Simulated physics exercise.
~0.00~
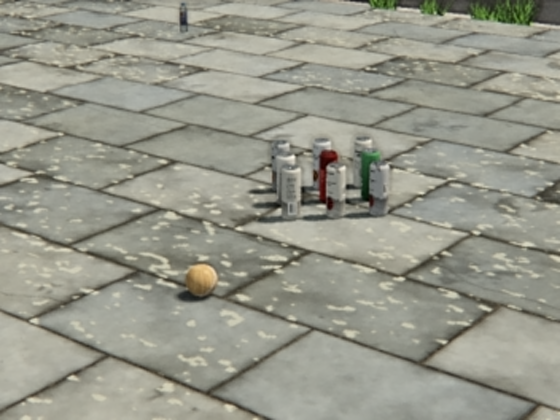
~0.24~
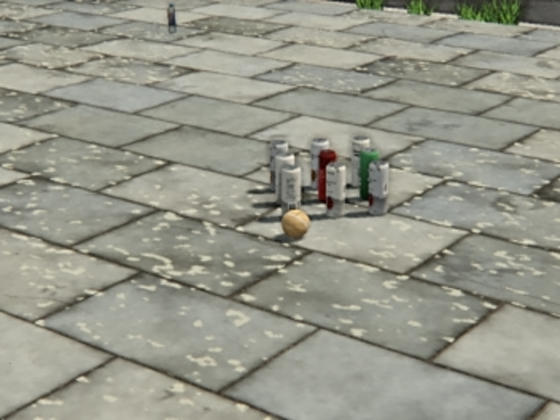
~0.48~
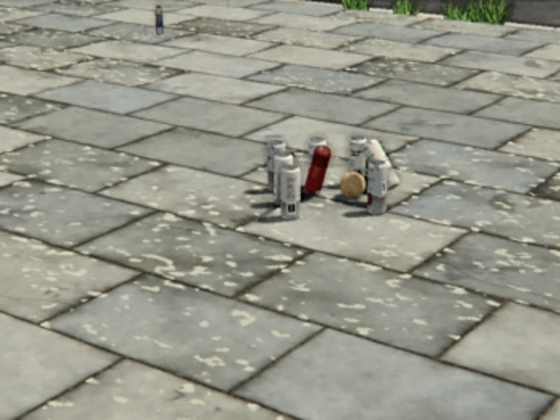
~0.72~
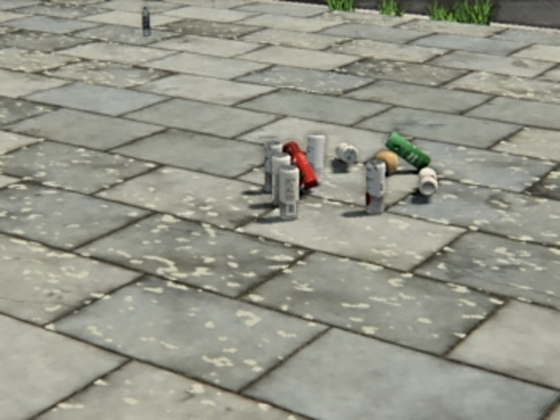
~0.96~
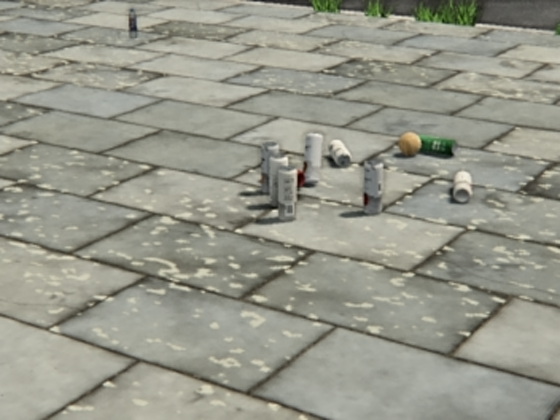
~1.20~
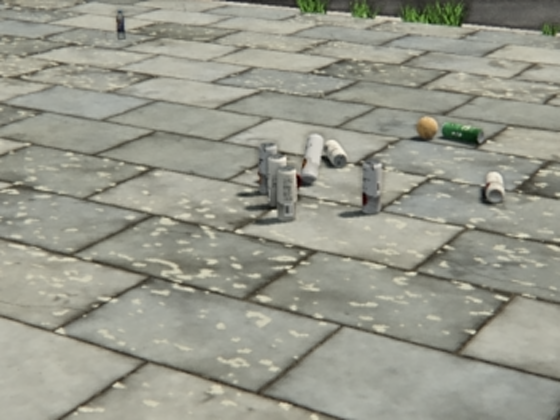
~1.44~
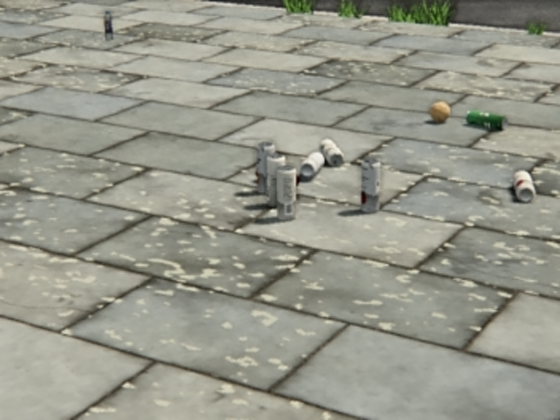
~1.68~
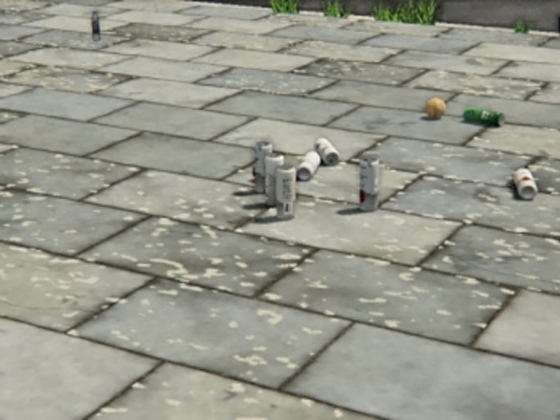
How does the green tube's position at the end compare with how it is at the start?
At the start the green tube stands upright on the right of the cluster. By the end it is lying on its side on the paving, farther back and to the right.
